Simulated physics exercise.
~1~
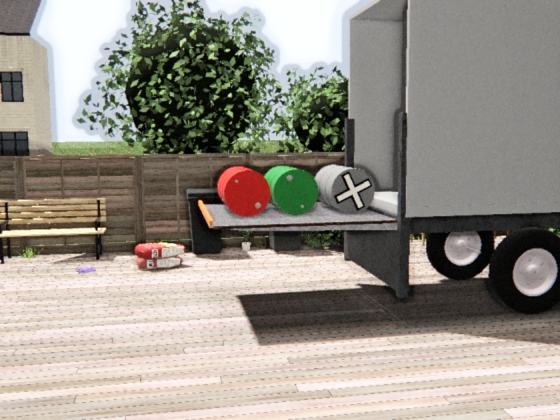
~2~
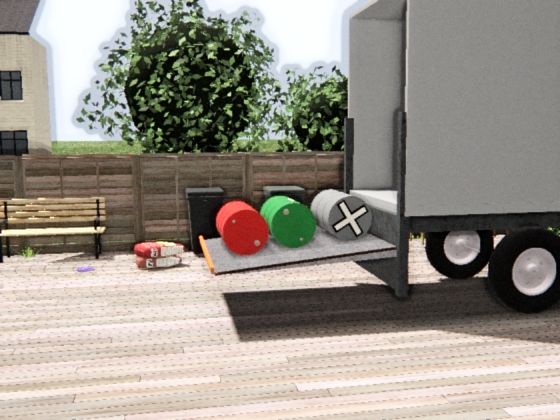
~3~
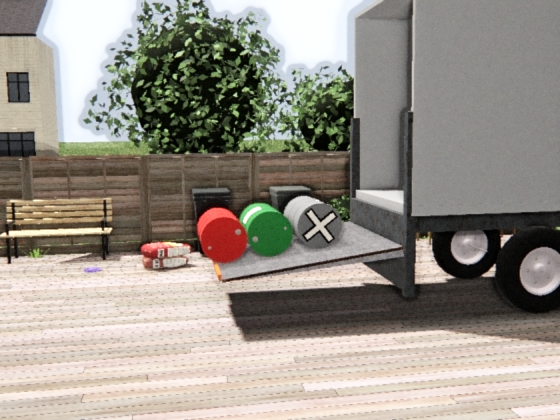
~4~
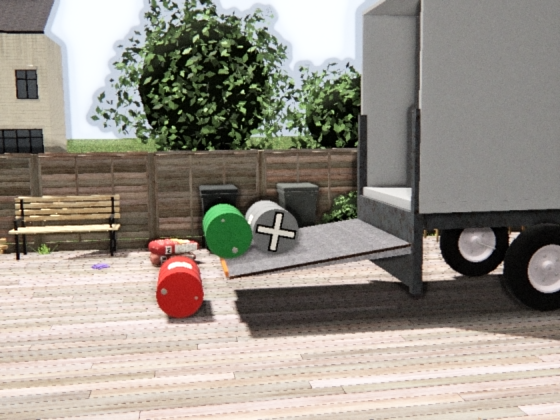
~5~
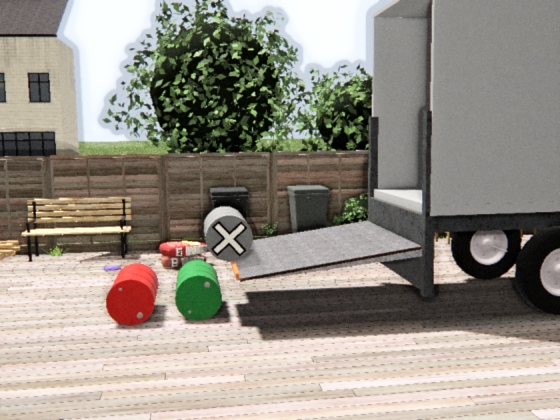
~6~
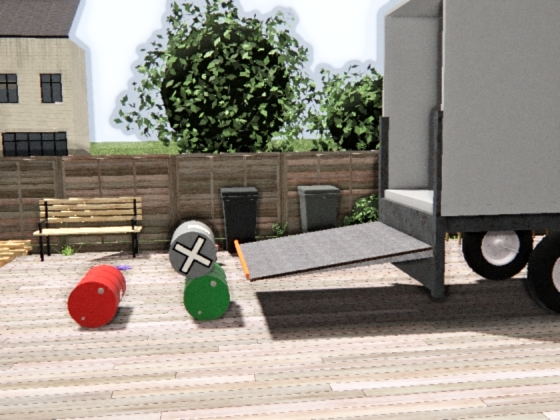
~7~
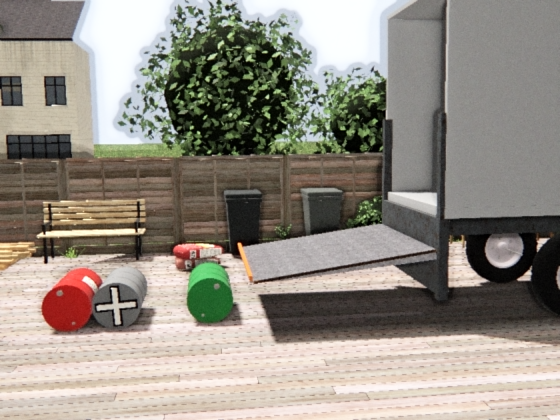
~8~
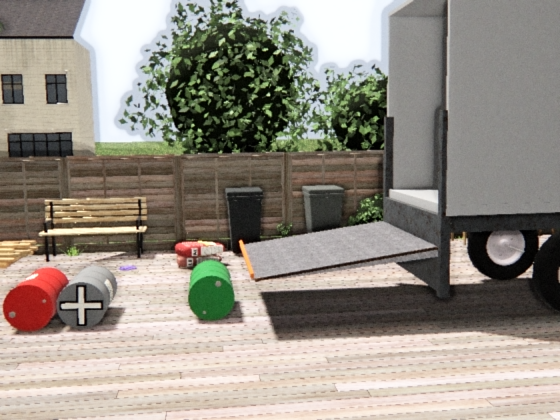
A grey truck body stands at the right of a paved yard, seen from the side, with red, green and grey drums lying on its raised tail lift, the grey one marked with a white cross. Behind are a wooden fence, a bench and leafy trees. The plate drops and tilts down to the left, and the drums roll toward its edge. Red goes over first, then green, and both land on the paving. The grey drum follows, passing green as red rolls on left. At the end, red and grey lie close together at far left, with green nearer the lowered plate.
